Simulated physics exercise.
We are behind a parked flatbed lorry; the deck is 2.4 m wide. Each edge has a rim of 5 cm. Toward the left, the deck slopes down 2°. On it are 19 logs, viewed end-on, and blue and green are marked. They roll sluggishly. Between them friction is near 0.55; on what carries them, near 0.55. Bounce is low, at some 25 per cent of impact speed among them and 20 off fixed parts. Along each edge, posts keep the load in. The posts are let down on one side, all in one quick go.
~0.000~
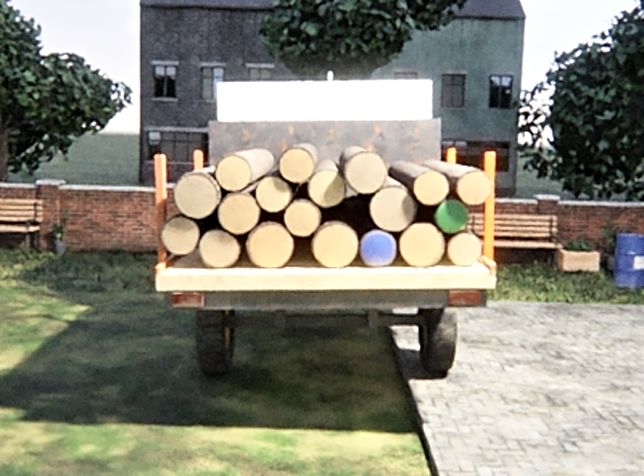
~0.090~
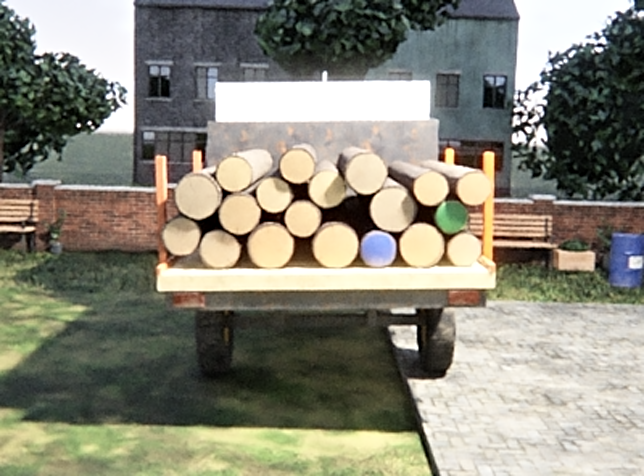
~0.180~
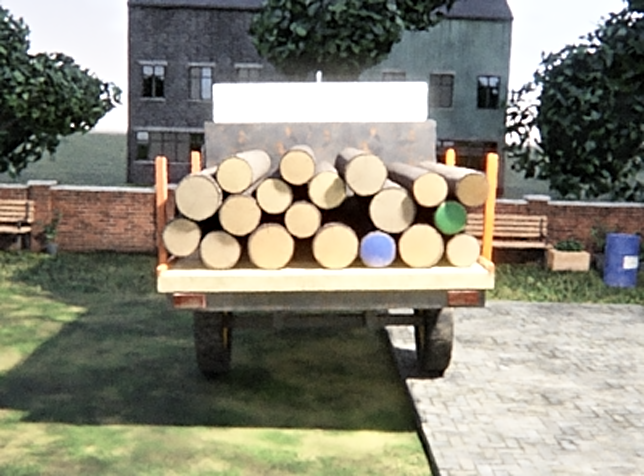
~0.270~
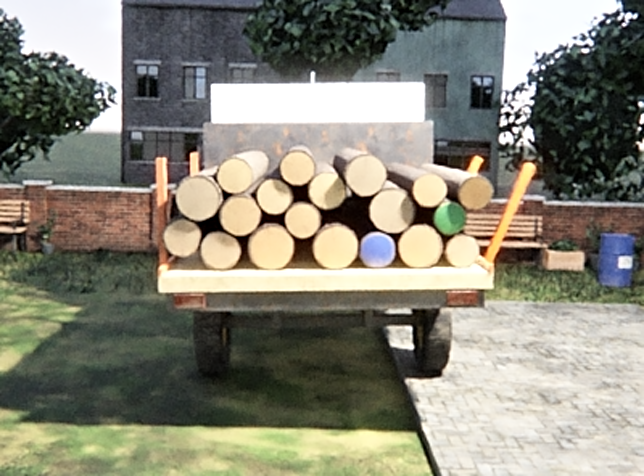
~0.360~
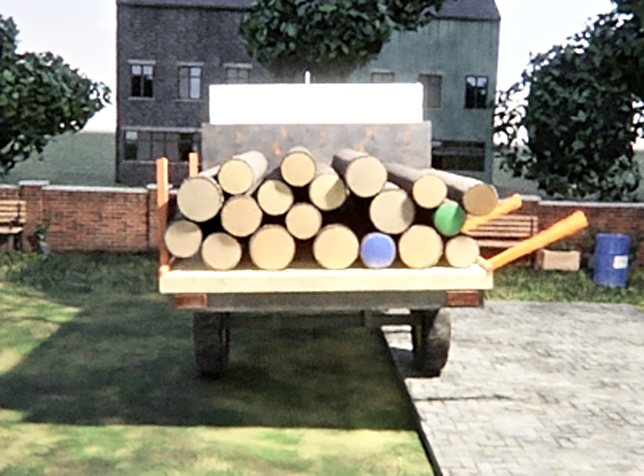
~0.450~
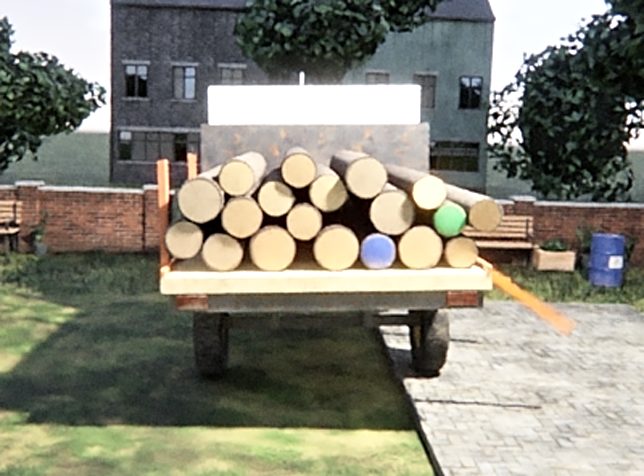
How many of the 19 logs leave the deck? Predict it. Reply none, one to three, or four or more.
Reply: One to three.
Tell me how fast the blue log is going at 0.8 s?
It's going at around 0.0 m/s.
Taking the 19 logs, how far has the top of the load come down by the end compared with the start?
Roughly 0 cm.
By 0.8 s, blue is on the deck, 85 cm from the right edge; green is up on others, 25 cm from the right edge, rolling right; 1 off so far.
By 1.0 s, green is up on others, 25 cm from the right edge; as before, blue; 1 off so far.
Finally (2.5 s), blue is on the deck, 85 cm from the right edge; green is up on others, 25 cm from the right edge; 1 off so far.
